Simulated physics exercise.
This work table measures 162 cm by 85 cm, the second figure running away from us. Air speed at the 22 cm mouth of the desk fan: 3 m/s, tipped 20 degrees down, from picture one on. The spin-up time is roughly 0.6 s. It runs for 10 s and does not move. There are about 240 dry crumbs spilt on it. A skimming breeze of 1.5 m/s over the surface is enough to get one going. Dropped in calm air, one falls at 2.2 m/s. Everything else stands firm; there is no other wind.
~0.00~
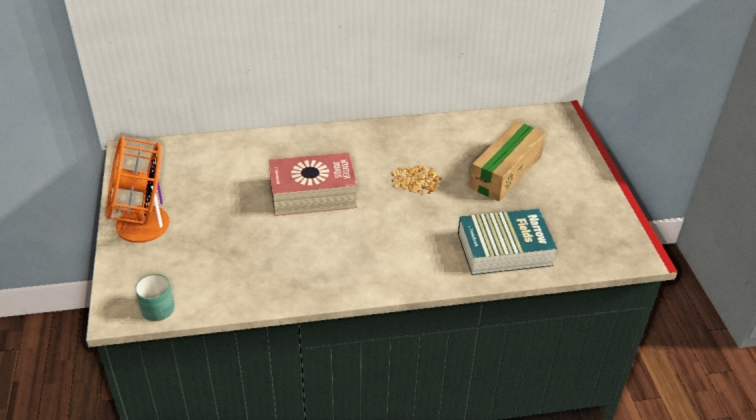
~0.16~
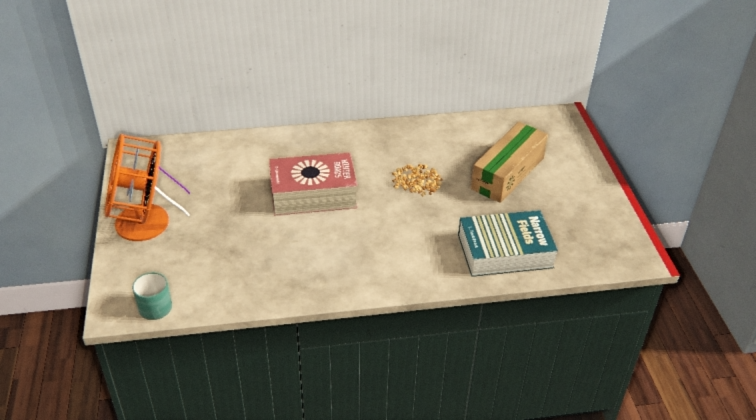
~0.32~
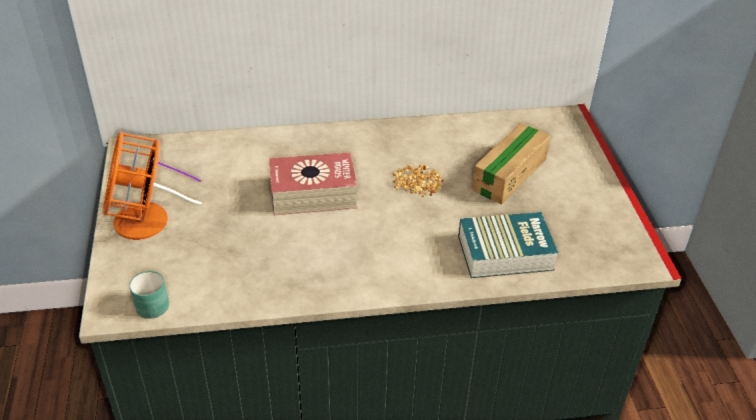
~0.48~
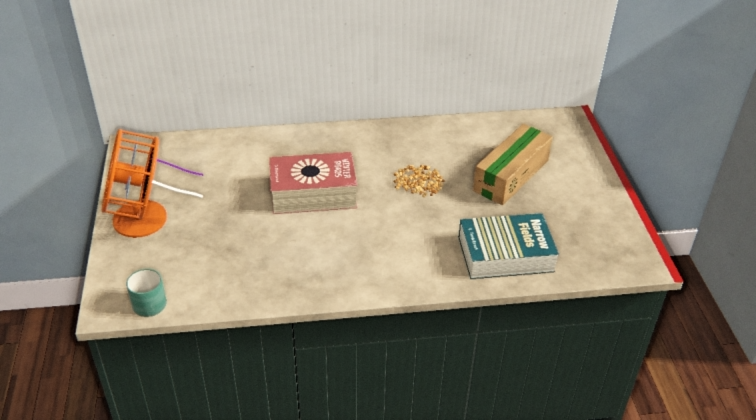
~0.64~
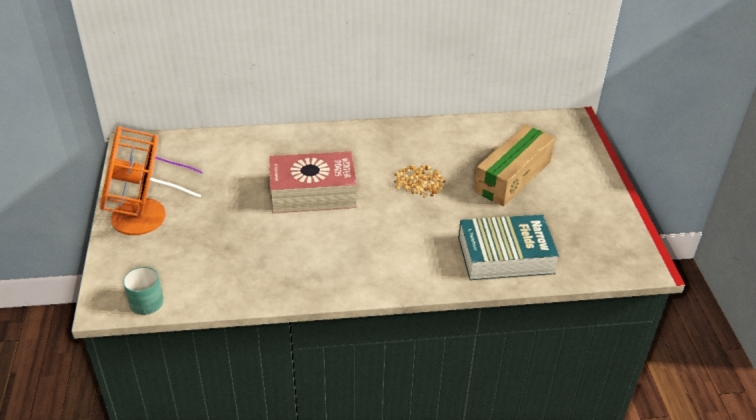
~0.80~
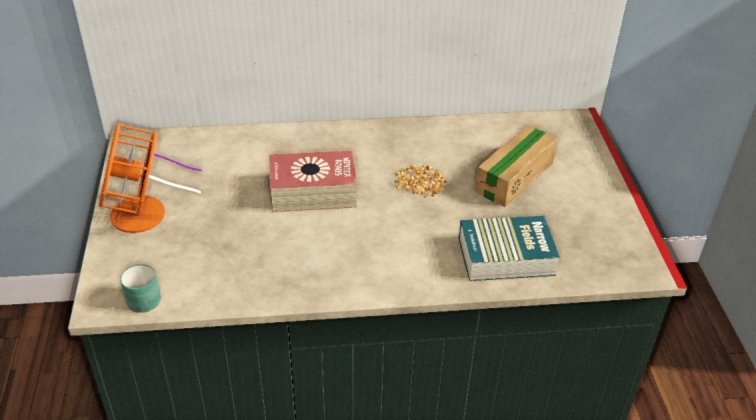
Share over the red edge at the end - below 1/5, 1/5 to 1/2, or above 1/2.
The share beyond that edge will come out smaller than a fifth.
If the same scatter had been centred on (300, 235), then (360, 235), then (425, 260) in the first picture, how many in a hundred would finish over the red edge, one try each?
10, 40 and 0 in a hundred, respectively.
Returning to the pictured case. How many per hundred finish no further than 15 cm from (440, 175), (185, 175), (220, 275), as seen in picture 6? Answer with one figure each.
In order: About 90 %, then 0 %, then 0 %.
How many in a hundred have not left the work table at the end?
Estimate: Close to 90 percent.
After 2.0 s, 97 % are on the move or not yet settled, 0 % are over the red edge; the middle of those still in play is near (419, 177).
After 3.2 s, 93 % are on the move or not yet settled, 2 % are over the red edge; the middle of those still in play is near (425, 179).
After 5.5 s, 81 % are on the move or not yet settled, 6 % are over the red edge; the middle of those still in play is near (429, 182).
After 10.0 s, at the end, 6 % are over the red edge; the middle of those still in play is near (431, 183).
